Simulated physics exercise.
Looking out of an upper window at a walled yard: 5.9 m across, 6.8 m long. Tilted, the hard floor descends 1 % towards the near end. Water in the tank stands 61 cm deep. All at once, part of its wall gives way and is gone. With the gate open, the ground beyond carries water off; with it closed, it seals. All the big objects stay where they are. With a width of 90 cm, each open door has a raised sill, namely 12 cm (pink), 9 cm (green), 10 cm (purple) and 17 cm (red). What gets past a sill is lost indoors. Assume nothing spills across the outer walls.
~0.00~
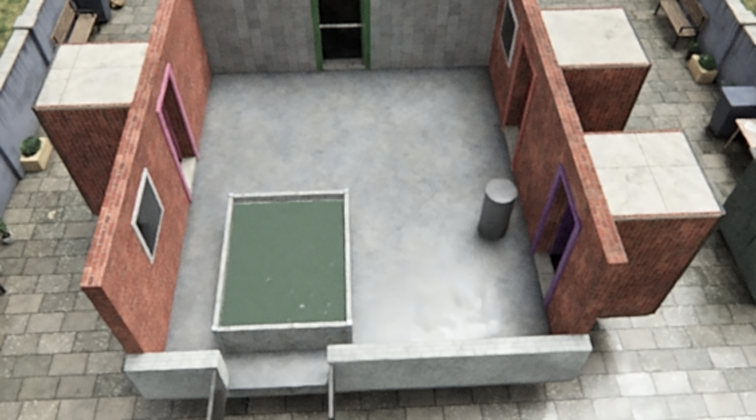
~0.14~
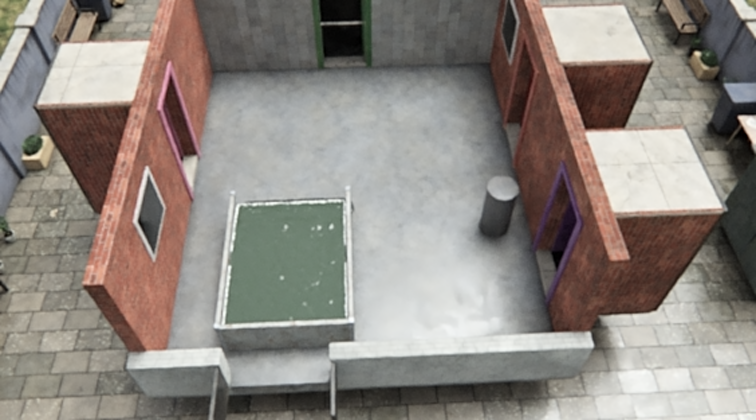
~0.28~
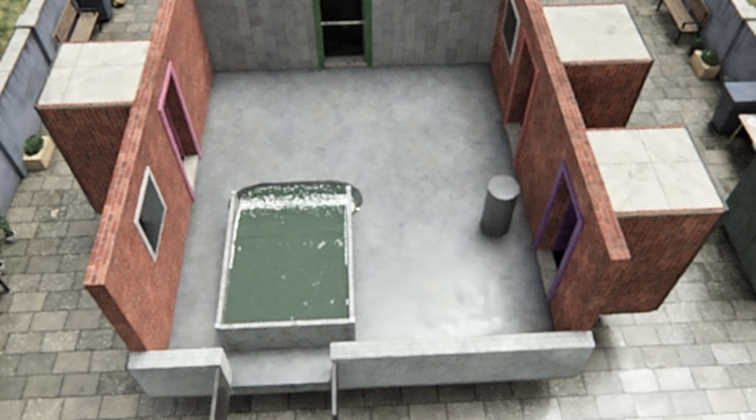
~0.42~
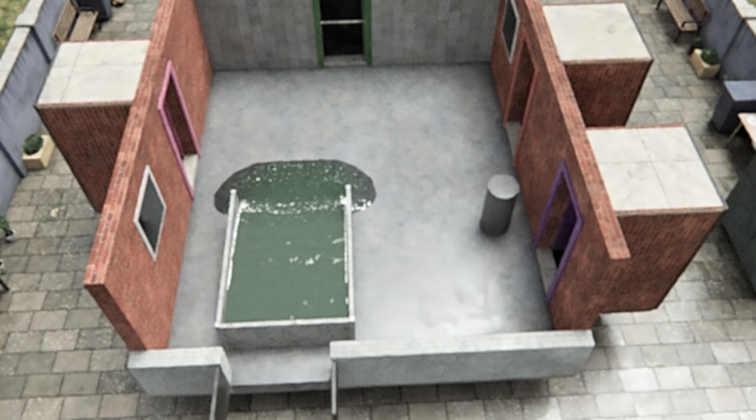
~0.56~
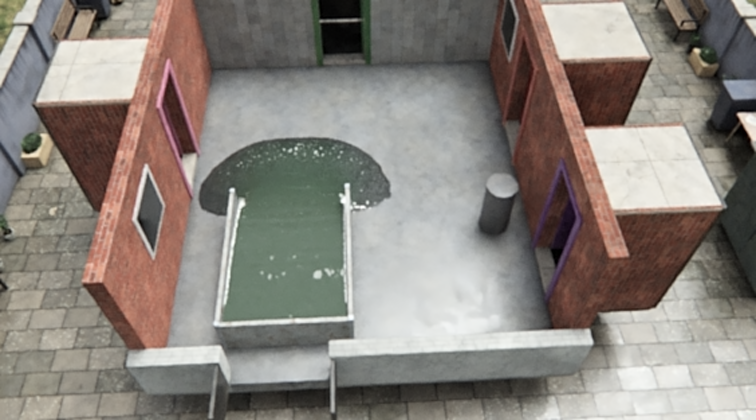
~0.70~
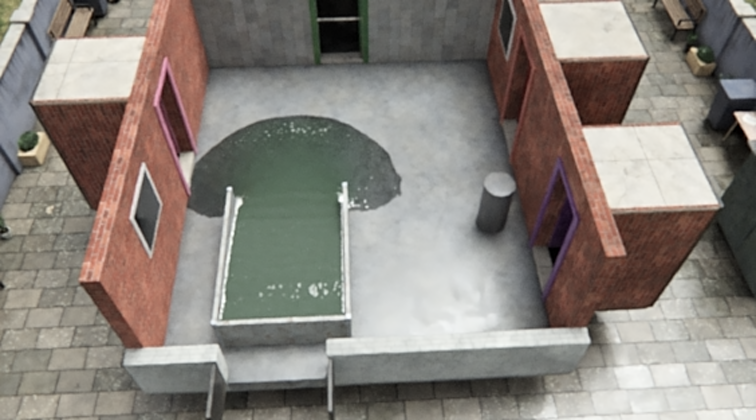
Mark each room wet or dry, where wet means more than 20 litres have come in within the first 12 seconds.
Pink door - dry, green door - wet, purple door - dry, red door - dry.
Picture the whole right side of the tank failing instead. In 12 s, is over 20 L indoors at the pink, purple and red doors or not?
Then it goes pink fine, purple too high, red fine.
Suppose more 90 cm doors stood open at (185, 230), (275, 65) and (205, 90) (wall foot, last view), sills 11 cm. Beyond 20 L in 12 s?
First doorway falls short, second gets there, third gets there.
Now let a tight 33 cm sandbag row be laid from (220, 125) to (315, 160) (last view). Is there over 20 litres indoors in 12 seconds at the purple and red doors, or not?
Result: Purple door inside the limit; red door inside the limit.
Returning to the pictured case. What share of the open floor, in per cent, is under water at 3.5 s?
I'd say around 55 % is wet.
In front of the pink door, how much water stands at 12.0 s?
Average: ~ 3.5 cm.
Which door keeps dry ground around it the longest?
Last comes the purple one.
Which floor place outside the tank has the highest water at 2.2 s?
Spot: Approx. (217, 75).
After 1.4 s water covers 40 % of the floor and is deepest (26 cm) near (259, 211); pink door 10 cm at the sill, 0 L in, green door 9 cm at the sill, 0 L in, purple door not reached, red door not reached.
After 2.2 s water covers 50 % of the floor and is deepest (36 cm) near (217, 75); pink door 10 cm at the sill, 0 L in, green door 22 cm at the sill, 33 L in, purple door not reached, red door not reached.
After 3.5 s water covers 55 % of the floor and is deepest (27 cm) near (481, 61); pink door 8 cm at the sill, 1 L in, green door 21 cm at the sill, 110 L in, purple door not reached, red door not reached.
After 7.0 s water covers 85 % of the floor and is deepest (20 cm) near (495, 209); pink door 8 cm at the sill, 1 L in, green door 6 cm at the sill, 154 L in, purple door 5 cm at the sill, 0 L in, red door 14 cm at the sill, 0 L in.
After 12.0 s water covers 95 % of the floor and is deepest (14 cm) near (393, 359); pink door 4 cm at the sill, 1 L in, green door 3 cm at the sill, 154 L in, purple door 6 cm at the sill, 0 L in, red door 6 cm at the sill, 0 L in.
